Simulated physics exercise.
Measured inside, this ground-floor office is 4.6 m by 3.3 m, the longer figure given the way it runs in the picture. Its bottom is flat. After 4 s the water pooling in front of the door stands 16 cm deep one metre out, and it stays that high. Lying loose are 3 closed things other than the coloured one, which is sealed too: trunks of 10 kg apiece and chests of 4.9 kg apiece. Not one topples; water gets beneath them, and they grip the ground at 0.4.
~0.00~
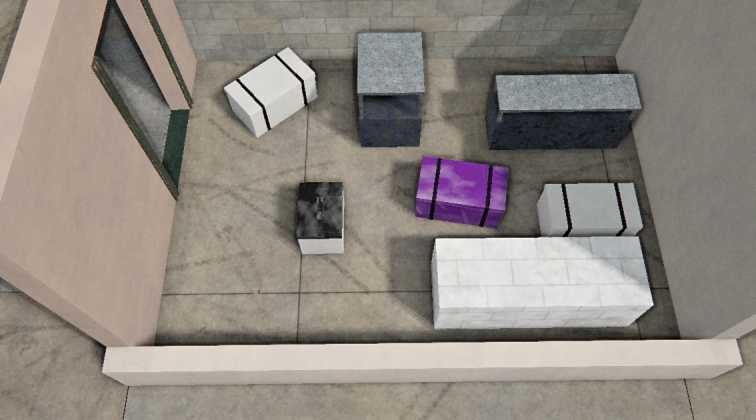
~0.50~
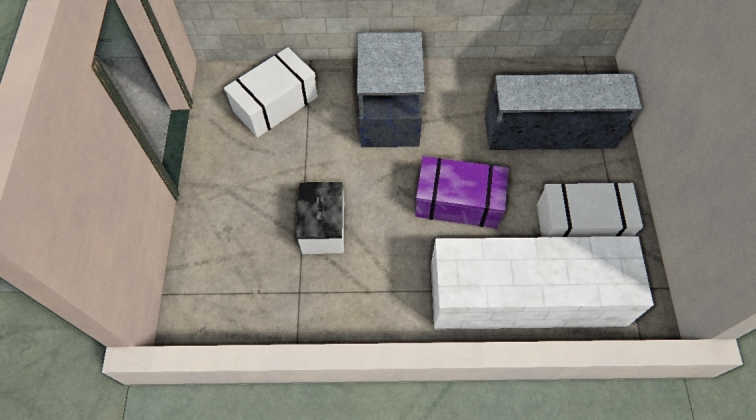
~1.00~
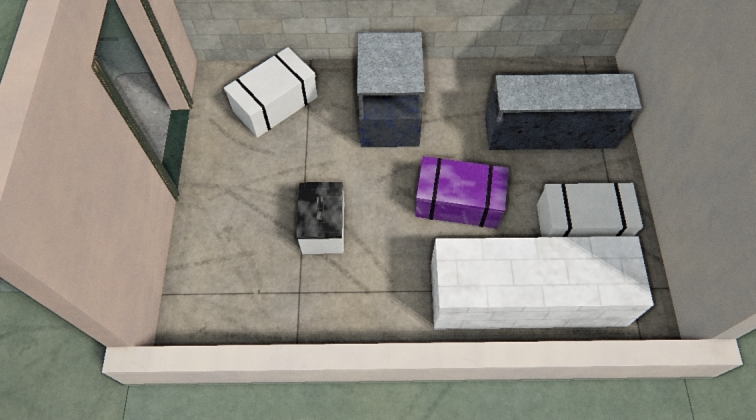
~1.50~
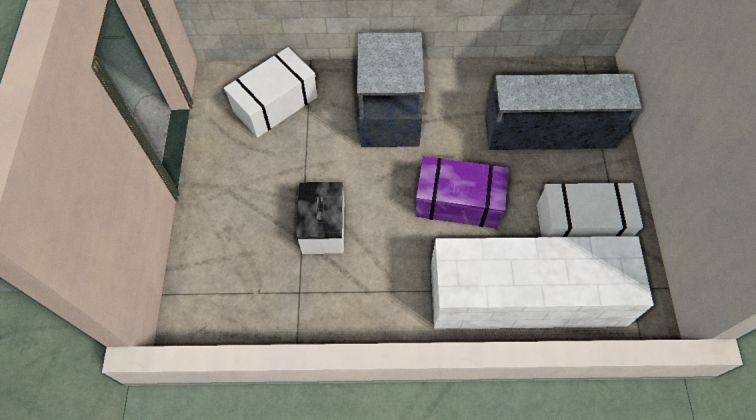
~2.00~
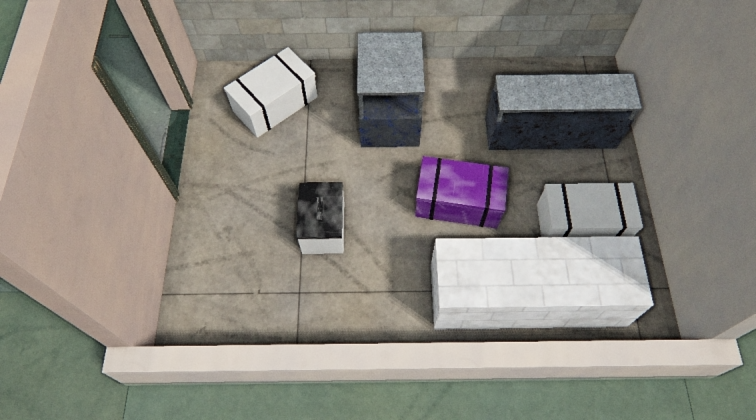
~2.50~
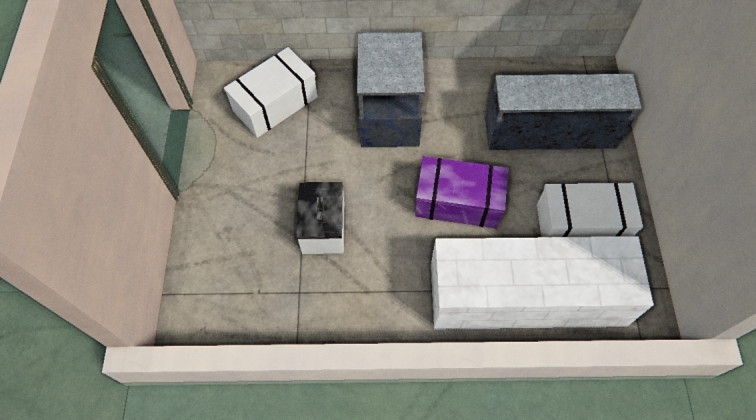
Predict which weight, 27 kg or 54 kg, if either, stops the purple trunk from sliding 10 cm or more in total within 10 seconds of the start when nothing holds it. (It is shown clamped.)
Going by the pictures, it is pinned by the lighter mass already.
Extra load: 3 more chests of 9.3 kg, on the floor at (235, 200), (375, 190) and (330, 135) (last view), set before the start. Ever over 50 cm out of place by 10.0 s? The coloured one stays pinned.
Listed in turn, they go over the bar, beneath the bar, over the bar.
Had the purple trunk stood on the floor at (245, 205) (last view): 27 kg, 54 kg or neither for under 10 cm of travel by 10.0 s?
Here the lighter suffices.
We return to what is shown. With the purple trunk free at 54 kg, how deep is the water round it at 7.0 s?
3 cm, roughly.
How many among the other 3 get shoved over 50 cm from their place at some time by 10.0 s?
All told, that gives 2.
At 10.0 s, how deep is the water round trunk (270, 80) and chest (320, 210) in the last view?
Around 8 cm and 5 cm.
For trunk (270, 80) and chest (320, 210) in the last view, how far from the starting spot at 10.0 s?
One is off by 60 cm, the other by 140 cm, in the order asked.
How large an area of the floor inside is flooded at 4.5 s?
Somewhere about 4.0 m2, give or take.
After 3.5 s the purple trunk would be 0 cm from its start with 27 kg and 0 cm from its start with 54 kg; 0 cm of water round it then.
After 4.5 s the purple trunk would be 0 cm from its start with 27 kg and 0 cm from its start with 54 kg; 0 cm of water round it then.
After 7.0 s the purple trunk would be 0 cm from its start with 27 kg and 0 cm from its start with 54 kg; 3 cm of water round it then.
After 10.0 s the purple trunk would be 0 cm from its start with 27 kg and 0 cm from its start with 54 kg; 4 cm of water round it then.
